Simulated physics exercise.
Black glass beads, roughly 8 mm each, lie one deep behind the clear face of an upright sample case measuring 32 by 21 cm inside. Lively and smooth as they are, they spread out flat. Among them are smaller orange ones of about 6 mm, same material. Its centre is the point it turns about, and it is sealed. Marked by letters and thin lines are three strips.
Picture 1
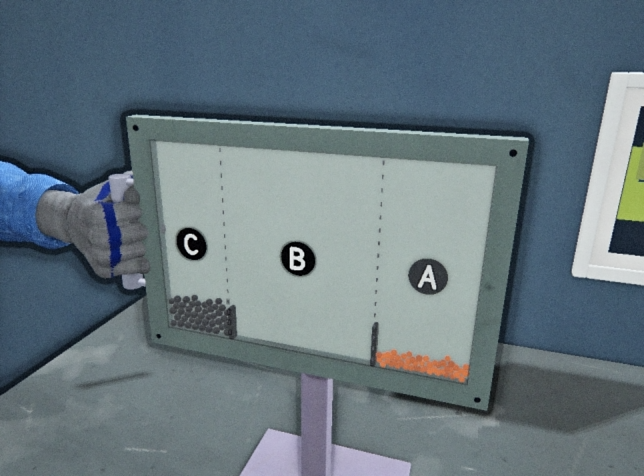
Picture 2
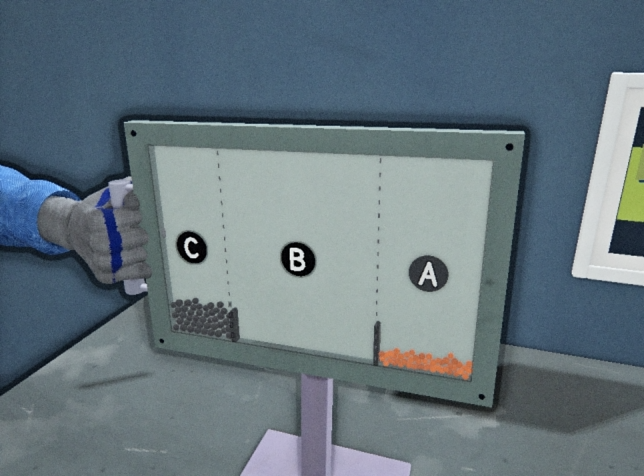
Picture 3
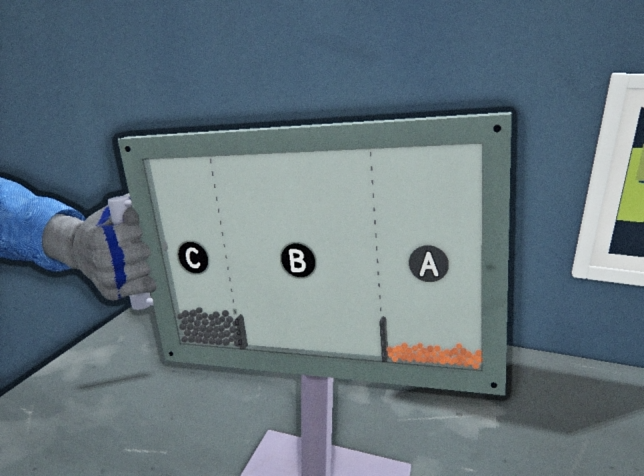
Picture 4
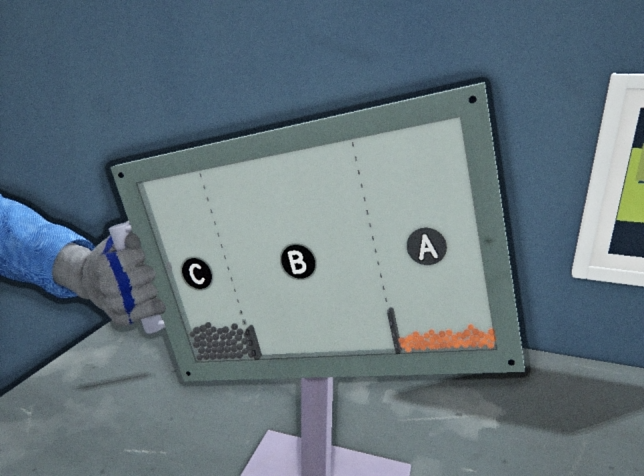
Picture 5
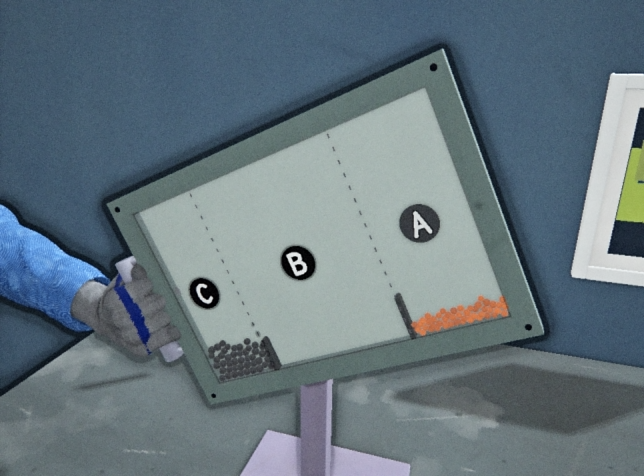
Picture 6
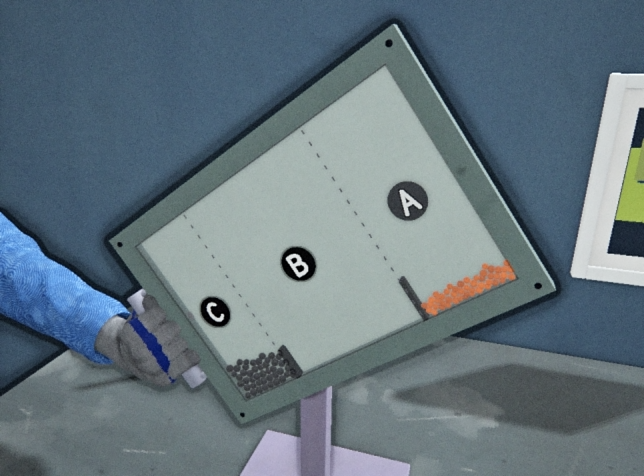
A gray-gloved hand turned a clear-faced case anticlockwise on its stand, barely at first and then steeply, while black beads stayed in the left section and orange ones shifted slightly in the right.
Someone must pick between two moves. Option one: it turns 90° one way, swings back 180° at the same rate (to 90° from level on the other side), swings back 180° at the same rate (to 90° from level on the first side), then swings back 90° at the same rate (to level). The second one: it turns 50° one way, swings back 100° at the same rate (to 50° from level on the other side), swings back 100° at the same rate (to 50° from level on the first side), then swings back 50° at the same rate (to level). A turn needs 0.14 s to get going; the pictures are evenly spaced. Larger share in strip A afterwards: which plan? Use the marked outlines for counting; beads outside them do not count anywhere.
Second.
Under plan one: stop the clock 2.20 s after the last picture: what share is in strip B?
Roughly 25 percent.
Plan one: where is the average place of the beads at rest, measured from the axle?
Offset approx. 7 cm left, 9 cm below.
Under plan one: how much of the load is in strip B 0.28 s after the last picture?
Roughly 0 per cent.
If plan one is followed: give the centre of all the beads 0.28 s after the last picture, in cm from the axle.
8 cm right, 2 cm below.
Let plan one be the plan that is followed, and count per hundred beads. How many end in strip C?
Roughly 65 per cent.
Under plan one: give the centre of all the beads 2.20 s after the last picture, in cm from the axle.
Offset: Approx. 1 cm left, 11 cm below.
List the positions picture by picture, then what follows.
In the first picture, level; about 90 beads; beads' middle (308, 339); highest (219, 301); A (428, 277), B (298, 259), C (191, 244).
In the second picture, turned 2° anticlockwise; beads' middle (310, 340); highest (220, 305).
In the third picture, turned 7° anticlockwise; beads' middle (317, 341); highest (459, 346); wall ends (383, 321), (239, 318).
In the fourth picture, turned 15° anticlockwise; beads' middle (328, 341); highest (471, 327).
In the fifth picture, turned 25° anticlockwise; beads' middle (343, 339); highest (503, 299).
In the sixth picture, turned 36° anticlockwise; beads' middle (357, 334); highest (507, 263); A (408, 201), B (299, 264), C (215, 312).
Plan one. 0.28 s later than the last picture, it stands 90° anticlockwise; the beads' middle is 8 cm right of and 2 cm below the centre; A 50 %, C 50 %.
Then, 2.20 s later than the last picture, it stands 45° anticlockwise; the beads' middle is 1 cm left of and 11 cm below the centre; A 15 %, B 25 %, C 60 %.
Then, 2.44 s later than the last picture, it stands level; the beads' middle is 8 cm left of and 8 cm below the centre; A 15 %, B 20 %, C 65 %.
All still 3.7 s after it, it stands level; A 15 %, B 20 %, C 65 %.
Plan two would end with A 50 %, B 5 %, C 40 %.
